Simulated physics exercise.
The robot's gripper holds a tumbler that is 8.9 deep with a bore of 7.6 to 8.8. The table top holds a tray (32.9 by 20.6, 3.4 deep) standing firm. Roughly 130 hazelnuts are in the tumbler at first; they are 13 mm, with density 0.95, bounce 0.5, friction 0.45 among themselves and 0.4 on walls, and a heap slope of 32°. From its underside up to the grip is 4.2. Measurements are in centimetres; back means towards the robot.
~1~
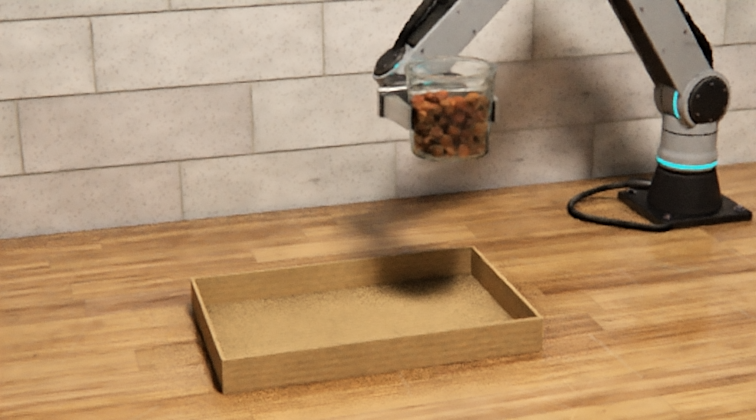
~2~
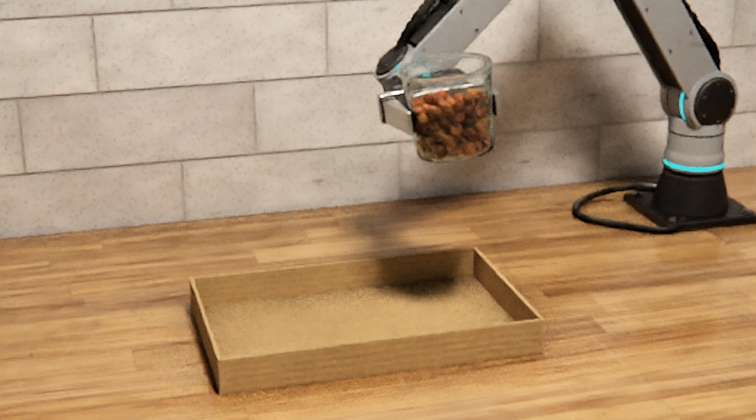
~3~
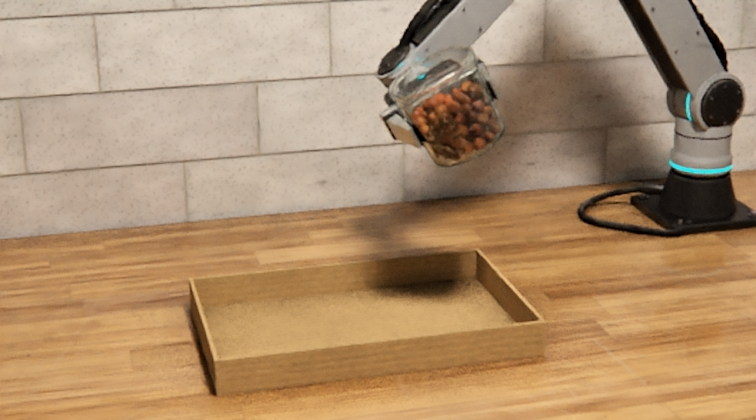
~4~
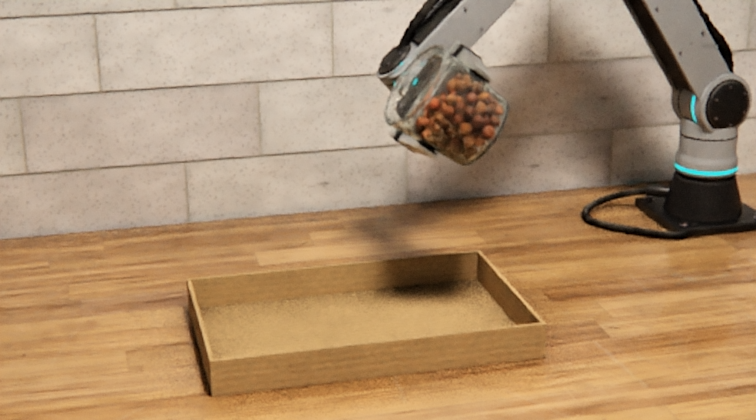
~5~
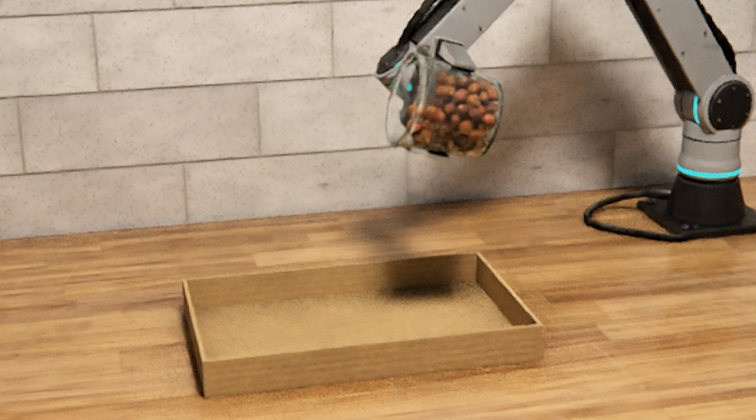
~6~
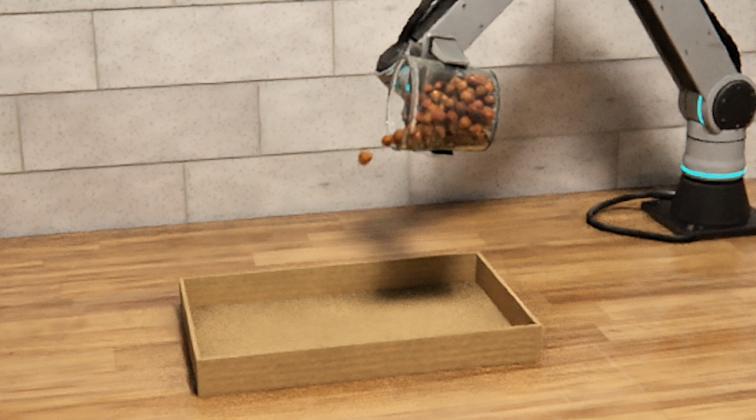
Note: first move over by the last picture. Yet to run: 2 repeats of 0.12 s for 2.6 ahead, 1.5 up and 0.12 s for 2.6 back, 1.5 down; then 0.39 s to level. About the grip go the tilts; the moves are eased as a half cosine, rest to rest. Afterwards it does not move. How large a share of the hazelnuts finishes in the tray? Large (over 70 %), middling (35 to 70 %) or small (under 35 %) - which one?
Middling.
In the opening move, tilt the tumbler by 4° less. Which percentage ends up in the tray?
Roughly 50 percent.
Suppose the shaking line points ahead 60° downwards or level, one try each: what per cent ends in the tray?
You'd get some 15 per cent with the first setting and some 50 per cent with the second.
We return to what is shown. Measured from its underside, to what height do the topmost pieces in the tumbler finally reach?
Top of the fill: Near 5.0 cm.
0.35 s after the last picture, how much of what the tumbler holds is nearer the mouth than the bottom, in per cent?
My estimate is near 50 per cent.
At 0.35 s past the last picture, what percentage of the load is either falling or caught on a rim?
Reading at that time: Some 8 per cent.
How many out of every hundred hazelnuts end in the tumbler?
Roughly 40 in a hundred.
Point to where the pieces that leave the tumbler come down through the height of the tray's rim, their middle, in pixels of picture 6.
Near (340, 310).
Then, 0.35 s on, tilted 81° forward, highest piece 25 above the table; 93 in the tumbler, 29 in the tray, 10 in flight or on a rim.
Then, 0.70 s on, tilted 34° forward, highest piece 26 above the table; 73 in the tray, 56 in the tumbler, 1 on the table or floor, 2 in flight or on a rim.
Then, 1.07 s on, level, highest piece 25 above the table; 75 in the tray, 55 in the tumbler, 2 on the table or floor.
Then, 2.12 s on, level, highest piece 24 above the table; 75 in the tray, 55 in the tumbler, 2 on the table or floor.
In the end, 75 in the tray, 55 in the tumbler, 2 on the table or floor. That is 57 % in the tray.
